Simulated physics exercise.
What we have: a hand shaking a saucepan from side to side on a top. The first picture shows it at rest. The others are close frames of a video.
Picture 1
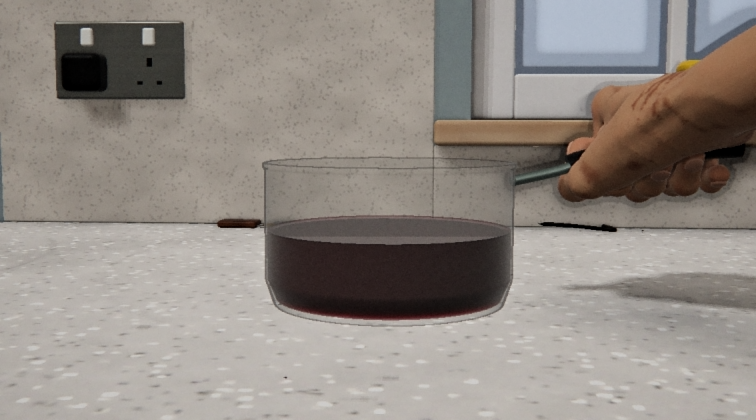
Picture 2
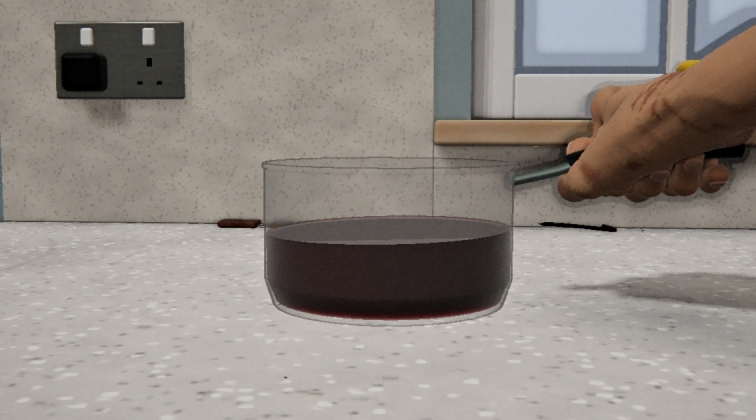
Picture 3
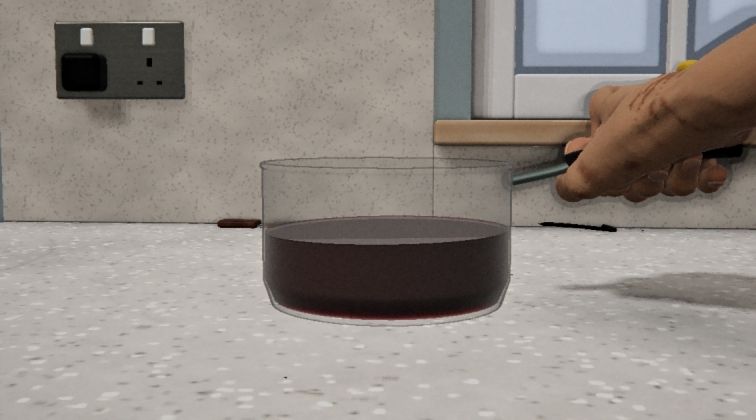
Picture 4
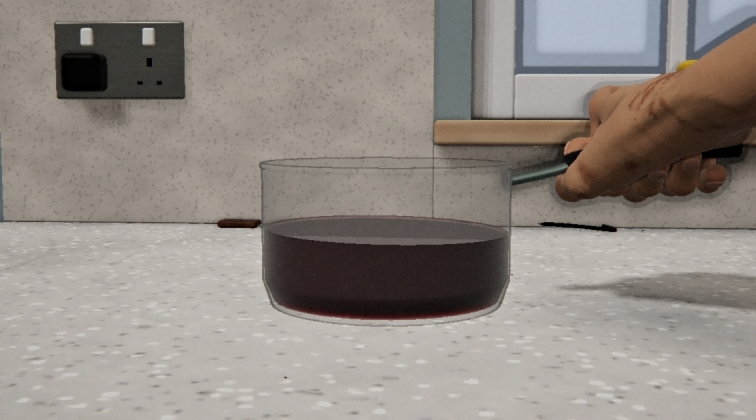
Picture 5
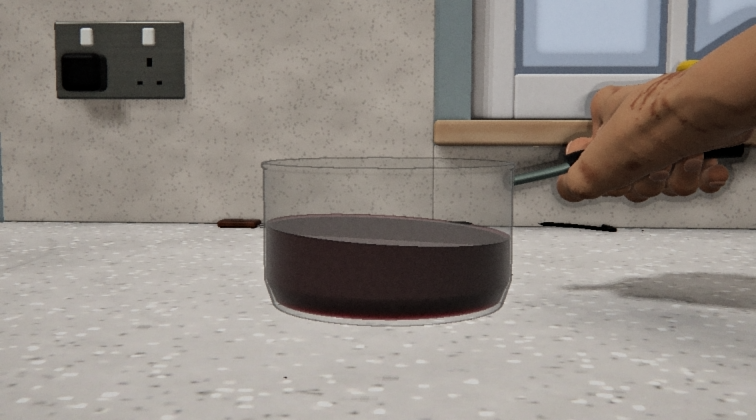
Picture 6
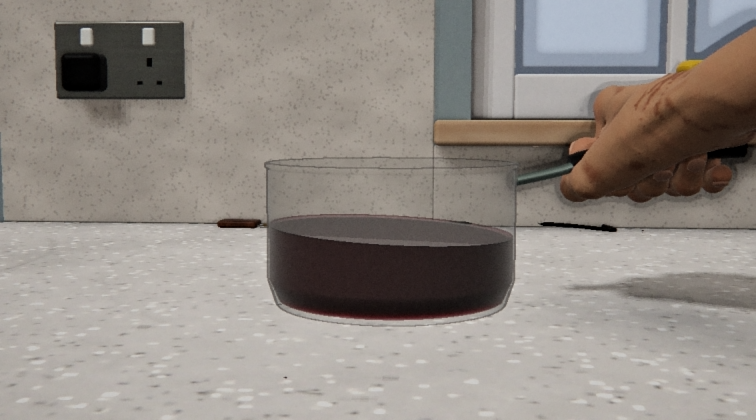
A hand gently shaking a clear saucepan half full of dark red liquid on a speckled worktop, the surface tilting slightly.
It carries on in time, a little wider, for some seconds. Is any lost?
The saucepan stays dry outside.
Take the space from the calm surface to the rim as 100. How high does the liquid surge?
Some 40 per cent.
A moment on, the highest wave so far stays far below the rim.
Further on, the highest wave so far climbs under half way to the rim.
When it is over, the highest wave so far climbs under half way to the rim; nothing has left it.
